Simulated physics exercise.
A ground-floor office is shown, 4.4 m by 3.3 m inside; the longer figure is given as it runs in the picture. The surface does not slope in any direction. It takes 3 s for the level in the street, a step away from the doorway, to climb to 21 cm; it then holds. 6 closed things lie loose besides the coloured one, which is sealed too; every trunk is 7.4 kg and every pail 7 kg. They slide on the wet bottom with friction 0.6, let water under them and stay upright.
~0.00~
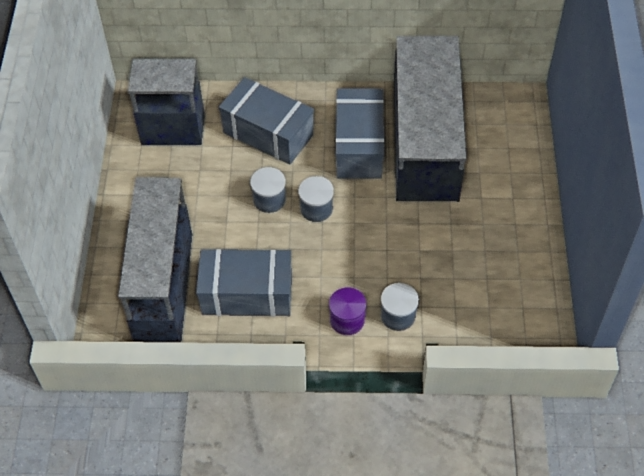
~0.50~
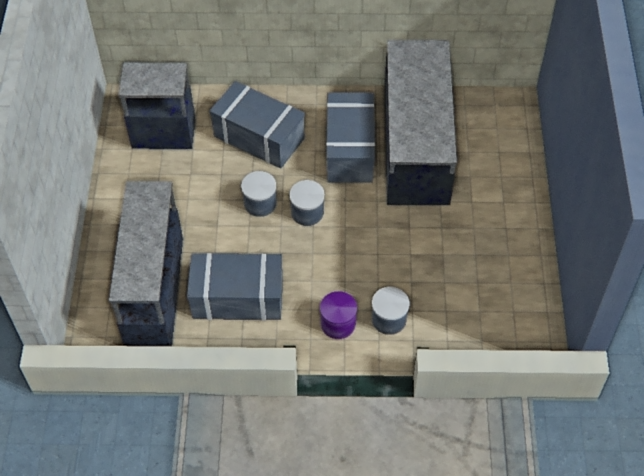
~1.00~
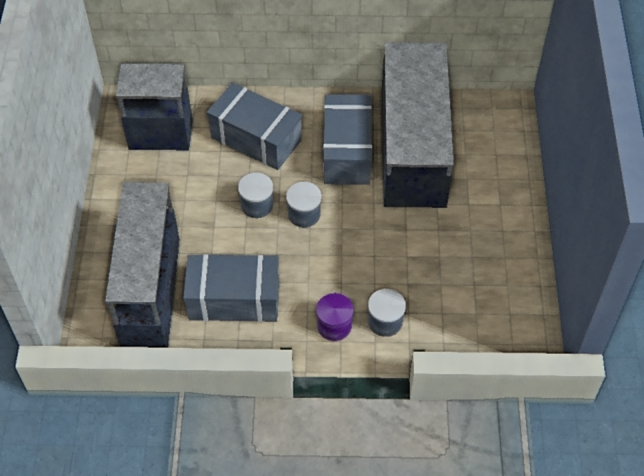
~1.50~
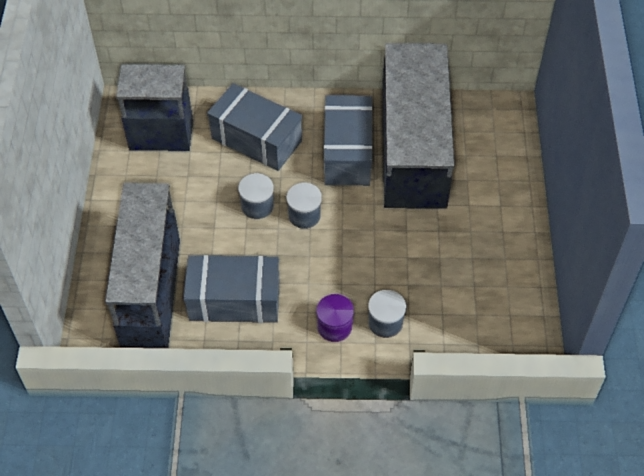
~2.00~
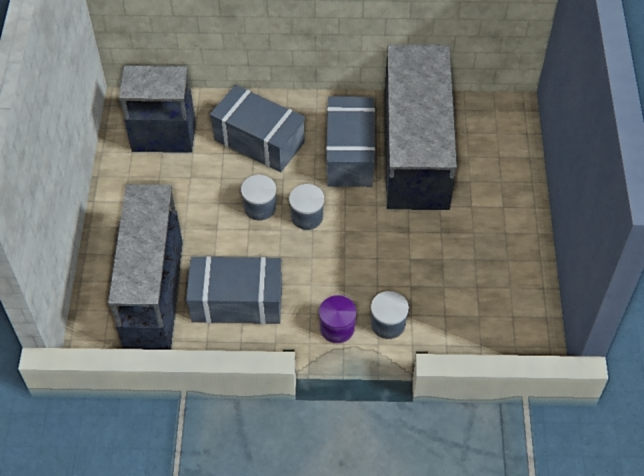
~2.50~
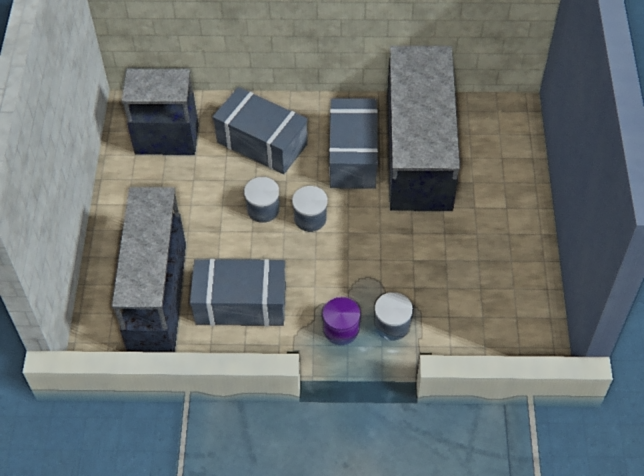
Water spreading over the ground outside a walled room, then entering through the front gap and reaching the unmoving purple pail.
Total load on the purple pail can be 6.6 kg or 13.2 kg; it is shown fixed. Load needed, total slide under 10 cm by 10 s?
Neither suffices.
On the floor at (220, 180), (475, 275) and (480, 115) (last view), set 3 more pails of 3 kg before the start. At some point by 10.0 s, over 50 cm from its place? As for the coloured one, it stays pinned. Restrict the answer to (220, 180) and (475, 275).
The first is further, the second further.
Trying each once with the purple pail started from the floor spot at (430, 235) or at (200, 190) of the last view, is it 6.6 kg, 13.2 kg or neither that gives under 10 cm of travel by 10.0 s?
Log: Try 1 the heavier pick is required; try 2 the heavier pick is required.
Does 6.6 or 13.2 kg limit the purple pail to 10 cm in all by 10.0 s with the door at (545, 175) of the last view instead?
Lab note: Upper mass required.
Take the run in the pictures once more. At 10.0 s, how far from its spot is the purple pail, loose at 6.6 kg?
It would be some 200 cm from its spot.
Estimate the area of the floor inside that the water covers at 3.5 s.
Around 4.0 m2 of it.
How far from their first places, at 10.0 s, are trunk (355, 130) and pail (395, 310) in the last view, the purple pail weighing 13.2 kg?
First 60 cm, then 150 cm.
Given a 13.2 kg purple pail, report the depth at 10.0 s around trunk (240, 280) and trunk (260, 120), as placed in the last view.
I'd put it at 8 cm and 9 cm respectively.
After 3.5 s the purple pail would be 68 cm from its start with 6.6 kg and 19 cm from its start with 13.2 kg; 7 cm of water round it then.
After 4.5 s the purple pail would be 124 cm from its start with 6.6 kg and 44 cm from its start with 13.2 kg; 6 cm of water round it then.
After 7.0 s the purple pail would be 169 cm from its start with 6.6 kg and 45 cm from its start with 13.2 kg; 7 cm of water round it then.
After 10.0 s the purple pail would be 188 cm from its start with 6.6 kg and 48 cm from its start with 13.2 kg; 8 cm of water round it then.
